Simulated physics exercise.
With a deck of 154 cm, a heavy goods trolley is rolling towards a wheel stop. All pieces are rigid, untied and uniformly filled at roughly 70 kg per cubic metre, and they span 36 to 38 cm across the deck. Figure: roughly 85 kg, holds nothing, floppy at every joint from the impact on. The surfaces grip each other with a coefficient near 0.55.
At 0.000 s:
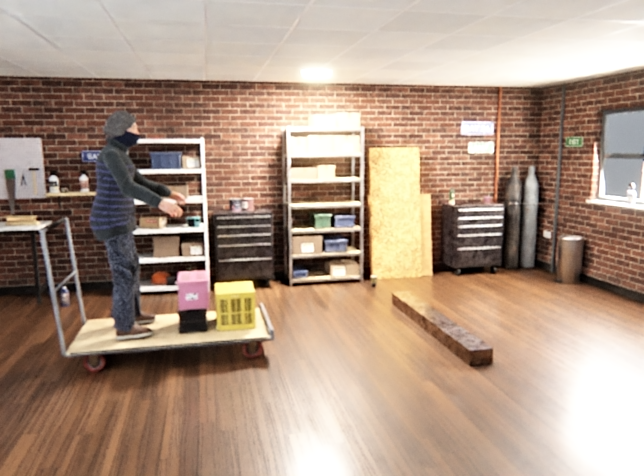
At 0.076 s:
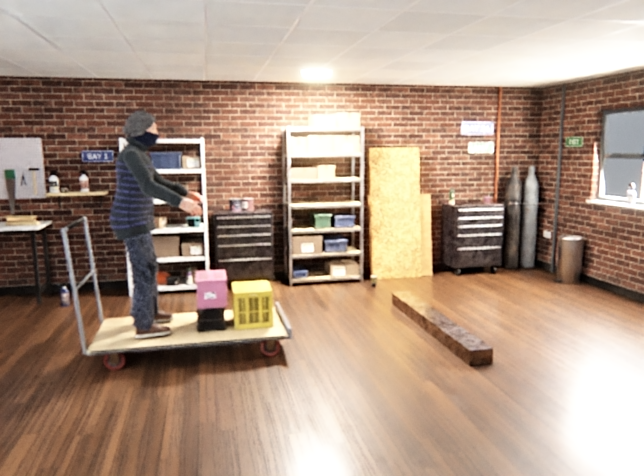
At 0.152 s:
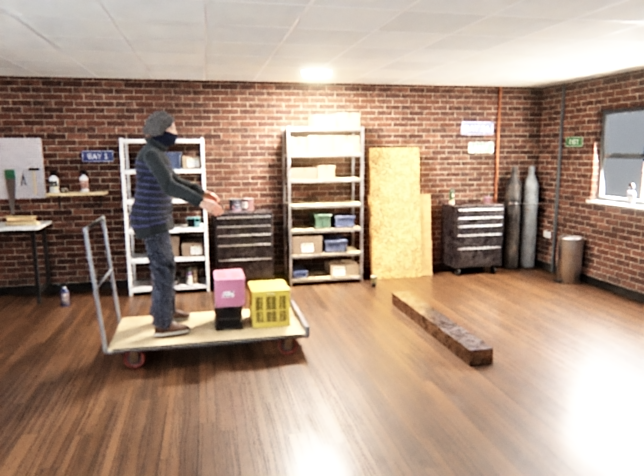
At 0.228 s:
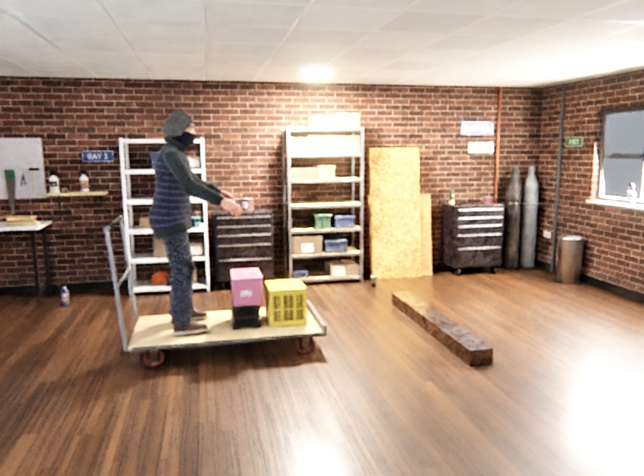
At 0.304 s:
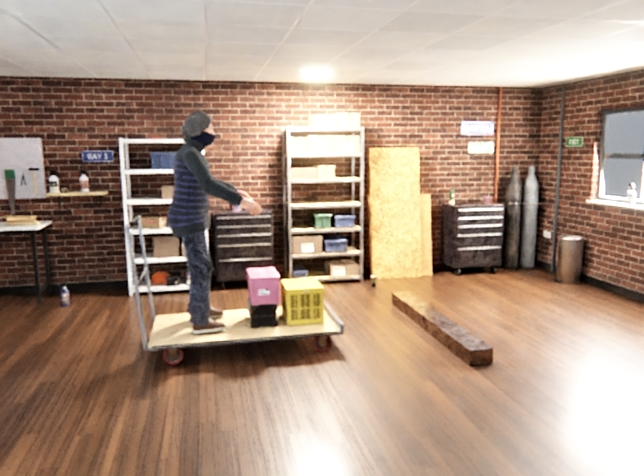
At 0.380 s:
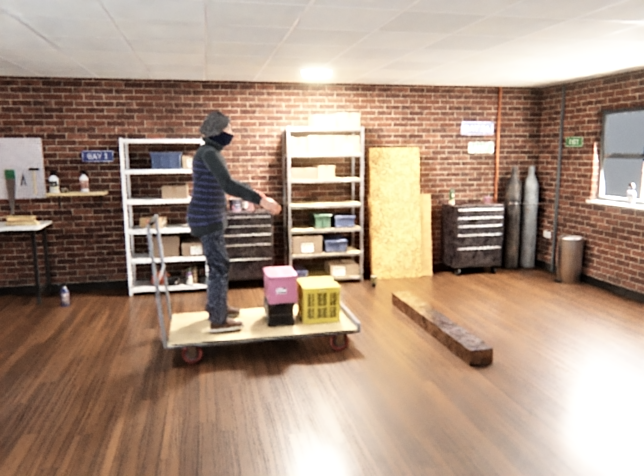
A flat trolley rolled steadily to the right across a workshop's wooden floor, carrying a standing figure in a cap and padded vest with arms held out forward, behind pink and yellow crates.
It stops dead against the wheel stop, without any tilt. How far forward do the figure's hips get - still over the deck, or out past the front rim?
Final position: Upon the deck.
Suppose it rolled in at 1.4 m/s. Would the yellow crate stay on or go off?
Then the yellow one would not stay put.
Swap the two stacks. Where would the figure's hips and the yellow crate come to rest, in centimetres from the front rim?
Hips 40 behind, yellow 50 behind.
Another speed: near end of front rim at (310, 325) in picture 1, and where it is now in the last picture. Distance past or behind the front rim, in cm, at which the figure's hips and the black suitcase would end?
Rest points: Hips at 100 cm behind, black at 50 cm behind.
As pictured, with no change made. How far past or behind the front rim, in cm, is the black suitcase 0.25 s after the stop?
Behind the rim by about 45 cm.
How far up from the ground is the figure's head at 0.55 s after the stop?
Roughly 80 cm above the ground.
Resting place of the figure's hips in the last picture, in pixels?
Around (412, 282).
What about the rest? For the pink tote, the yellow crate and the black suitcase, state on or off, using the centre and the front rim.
Pink: No longer aboard; yellow: No longer aboard; black: Still aboard.
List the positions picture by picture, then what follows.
Hips (113, 218), yellow crate (235, 305), rim corner (272, 336); 157 cm short of the stop, in the first frame.
Hips (132, 217), yellow crate (252, 304), rim corner (290, 334); 142 cm short of the stop, in the second frame.
Hips (151, 216), yellow crate (269, 303), rim corner (308, 333); 128 cm short of the stop, in the third frame.
Hips (170, 216), yellow crate (285, 302), rim corner (325, 332); 113 cm short of the stop, in the fourth frame.
Hips (188, 215), yellow crate (302, 301), rim corner (342, 330); 98 cm short of the stop, in the fifth frame.
Hips (206, 215), yellow crate (318, 300), rim corner (359, 329); 83 cm short of the stop. Speed about 1.9 m/s, in the sixth frame.
After 0.81 s the deck stops.
After 1.36 s the figure's hips are 55 cm behind the rim, near (378, 249) in the last picture's view.
After 1.81 s the figure's hips are 25 cm behind the rim, near (410, 281) in the last picture's view.
At rest, 3.9 s, past the rim, yellow crate and pink tote; behind it, black suitcase and the figure's hips.
